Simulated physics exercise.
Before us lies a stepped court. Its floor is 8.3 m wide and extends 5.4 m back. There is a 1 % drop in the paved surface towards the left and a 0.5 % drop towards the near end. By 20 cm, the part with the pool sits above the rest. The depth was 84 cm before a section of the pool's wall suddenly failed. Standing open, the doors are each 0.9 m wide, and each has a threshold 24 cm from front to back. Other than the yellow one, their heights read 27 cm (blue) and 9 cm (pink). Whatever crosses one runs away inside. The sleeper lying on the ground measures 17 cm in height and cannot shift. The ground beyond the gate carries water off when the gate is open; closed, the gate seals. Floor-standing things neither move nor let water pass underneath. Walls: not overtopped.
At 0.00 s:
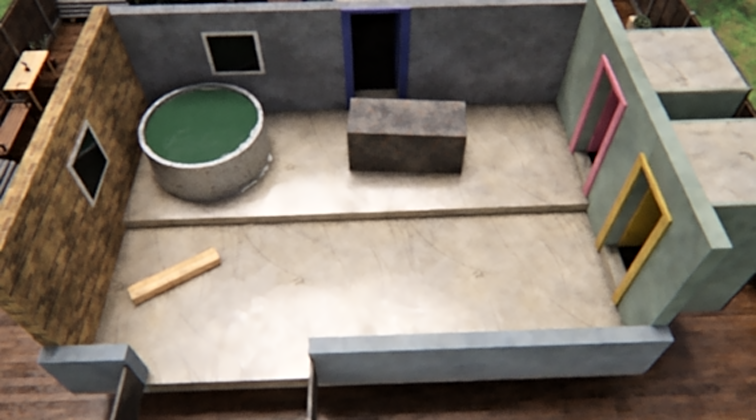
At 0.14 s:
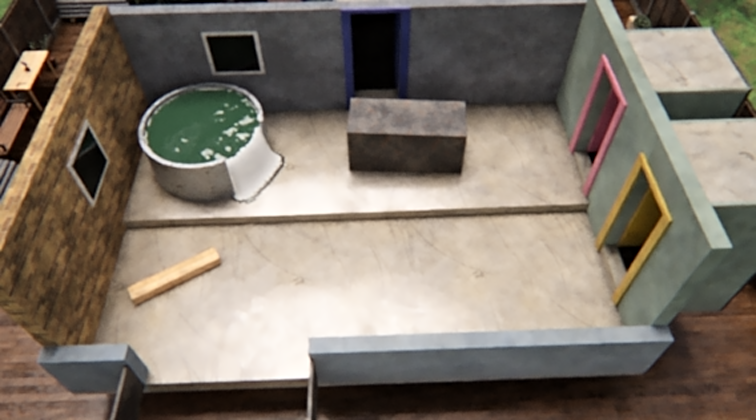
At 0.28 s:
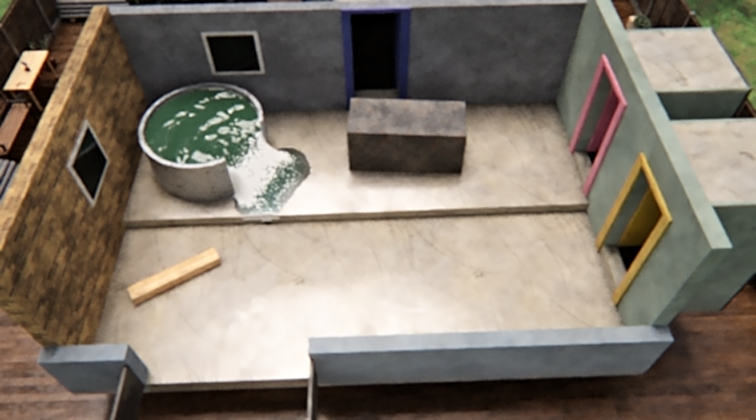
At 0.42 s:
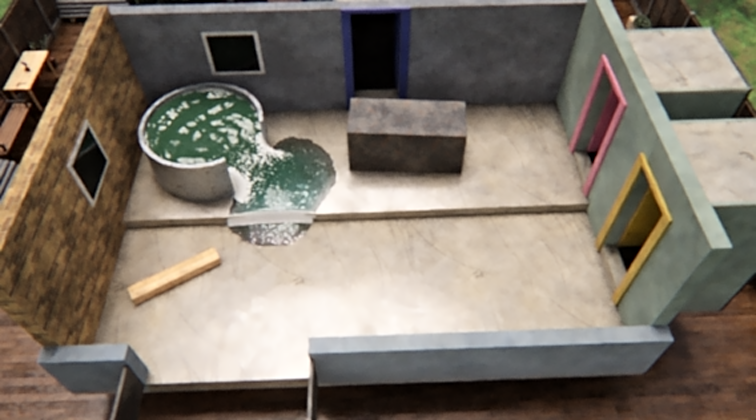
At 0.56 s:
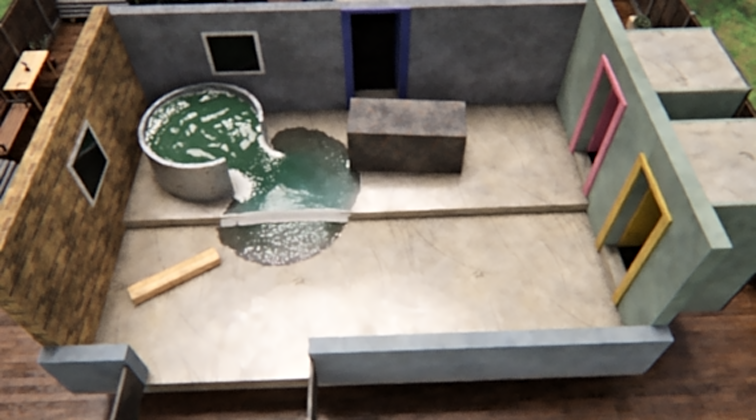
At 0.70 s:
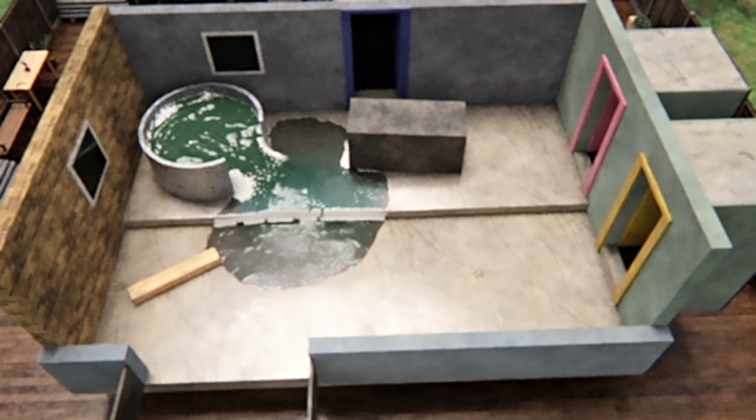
Green water burst from the right side of a round pool in a roofless, walled court, spread across the pale floor, then poured over a low step and fanned out toward a wooden beam.
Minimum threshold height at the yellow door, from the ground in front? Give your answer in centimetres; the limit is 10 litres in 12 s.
I would say 20 cm.
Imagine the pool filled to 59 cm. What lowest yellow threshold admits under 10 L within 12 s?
Roughly 11.5 centimetres.
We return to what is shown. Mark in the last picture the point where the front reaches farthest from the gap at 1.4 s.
Front tip: Approx. (494, 312) px.
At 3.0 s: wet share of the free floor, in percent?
The wet part is about 65 per cent.
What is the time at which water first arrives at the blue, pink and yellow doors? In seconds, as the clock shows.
Blue 1.1 s, pink 2.6 s, yellow 2.2 s.
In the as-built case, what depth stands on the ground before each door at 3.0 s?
Depths in cm: Blue 6, pink 6, yellow 17.
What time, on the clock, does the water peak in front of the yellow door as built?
The level tops out near 3.6 seconds.
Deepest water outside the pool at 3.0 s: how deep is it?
Up to some 40 centimetres, I'd say.
After 1.4 s water covers 45 % of the floor, deepest (36 cm) near (260, 184); it has not reached the yellow door.
After 3.0 s water covers 65 % of the floor, deepest (40 cm) near (607, 350); 17 cm at the yellow door, 0 litres in over its 19 cm threshold.
After 12.0 s water covers 85 % of the floor, deepest (16 cm) near (93, 348); 6 cm at the yellow door, 12 litres in over its 19 cm threshold.
At the yellow door as built, the water arrived by 2.2 s and peaked near 25 cm at 3.6 s.
With a threshold of 16 cm, 28 litres would have come in within the 12 s; with 21.5 cm, 5 litres. So under 10 litres takes about 20 cm.
